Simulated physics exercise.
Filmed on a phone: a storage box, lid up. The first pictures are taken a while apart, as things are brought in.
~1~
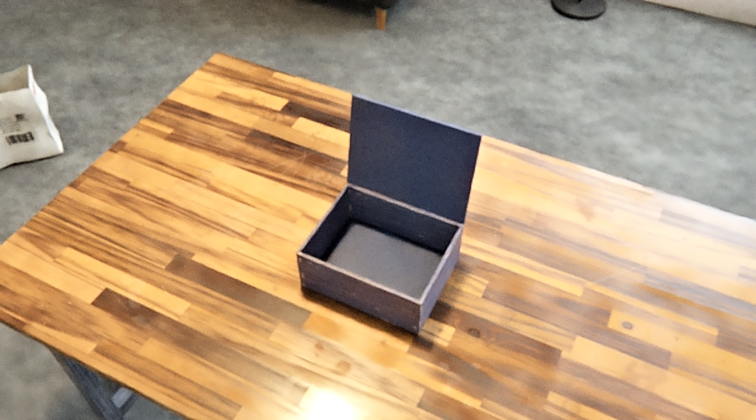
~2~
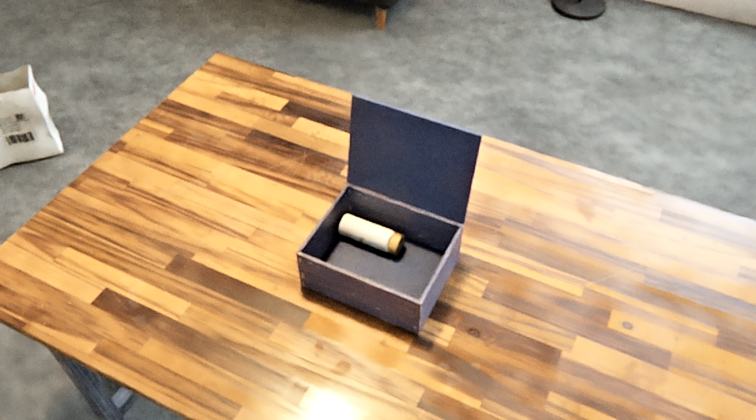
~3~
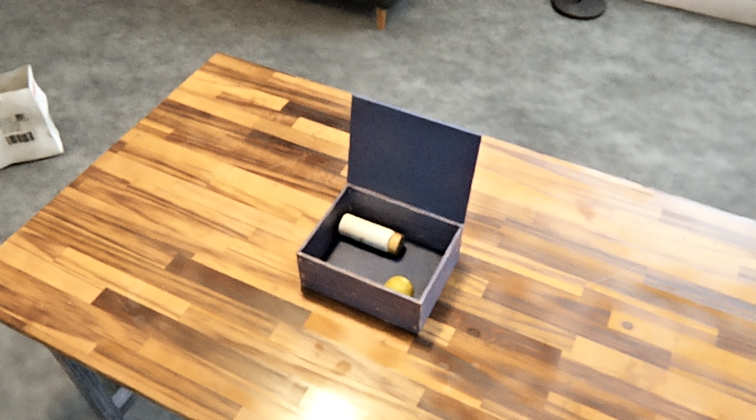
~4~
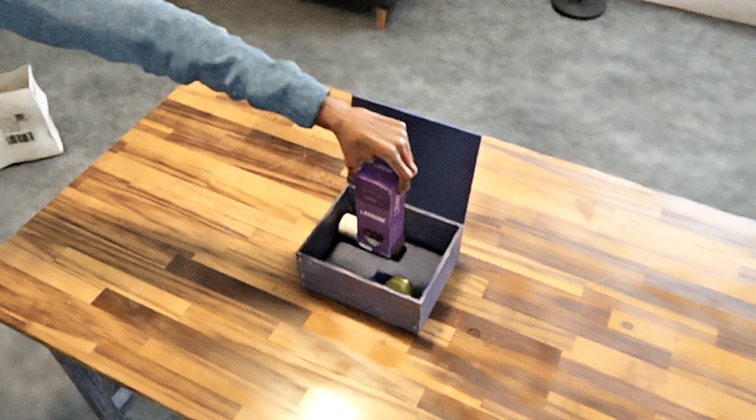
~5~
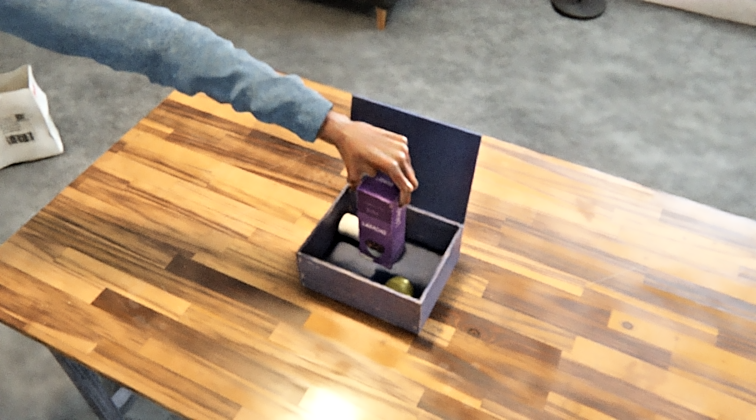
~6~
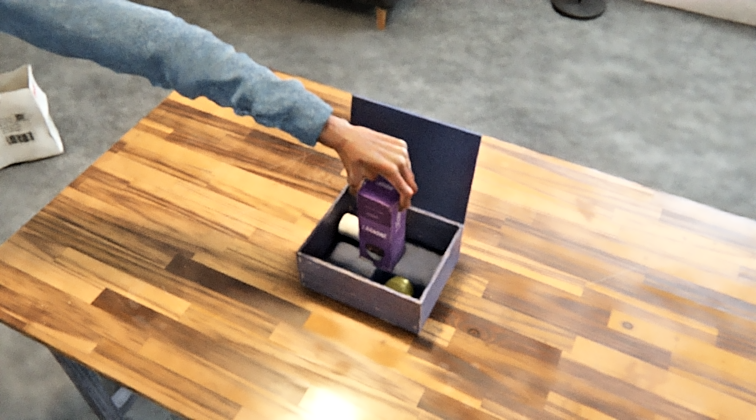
A hand lowers a purple carton into an open dark box holding two other items.
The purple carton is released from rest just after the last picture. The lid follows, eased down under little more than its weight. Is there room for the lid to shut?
Outcome: The lid stays ajar.
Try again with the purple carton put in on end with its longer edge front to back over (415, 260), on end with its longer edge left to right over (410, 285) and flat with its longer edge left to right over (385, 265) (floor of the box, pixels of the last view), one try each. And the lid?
In the first case it will not close; in the second case it is held up; in the third case it shuts flat.
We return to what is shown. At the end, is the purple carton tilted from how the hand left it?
It ends up tilted.
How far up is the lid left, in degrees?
Some 20° above the rim.
Then, 1.10 s after the last picture, lid starting down; purple carton slid about its own width near (374, 240); yellow lemon rolled a little.
Then, 2.10 s after the last picture, lid 46° above the rim; purple carton tipped 7° from how it was near (370, 242); yellow lemon rolled a little.
At rest, lid 20° above the rim; tipped over in the box, purple carton; the other 2 in place. Seen from the same camera at the end, purple carton near (361, 250).
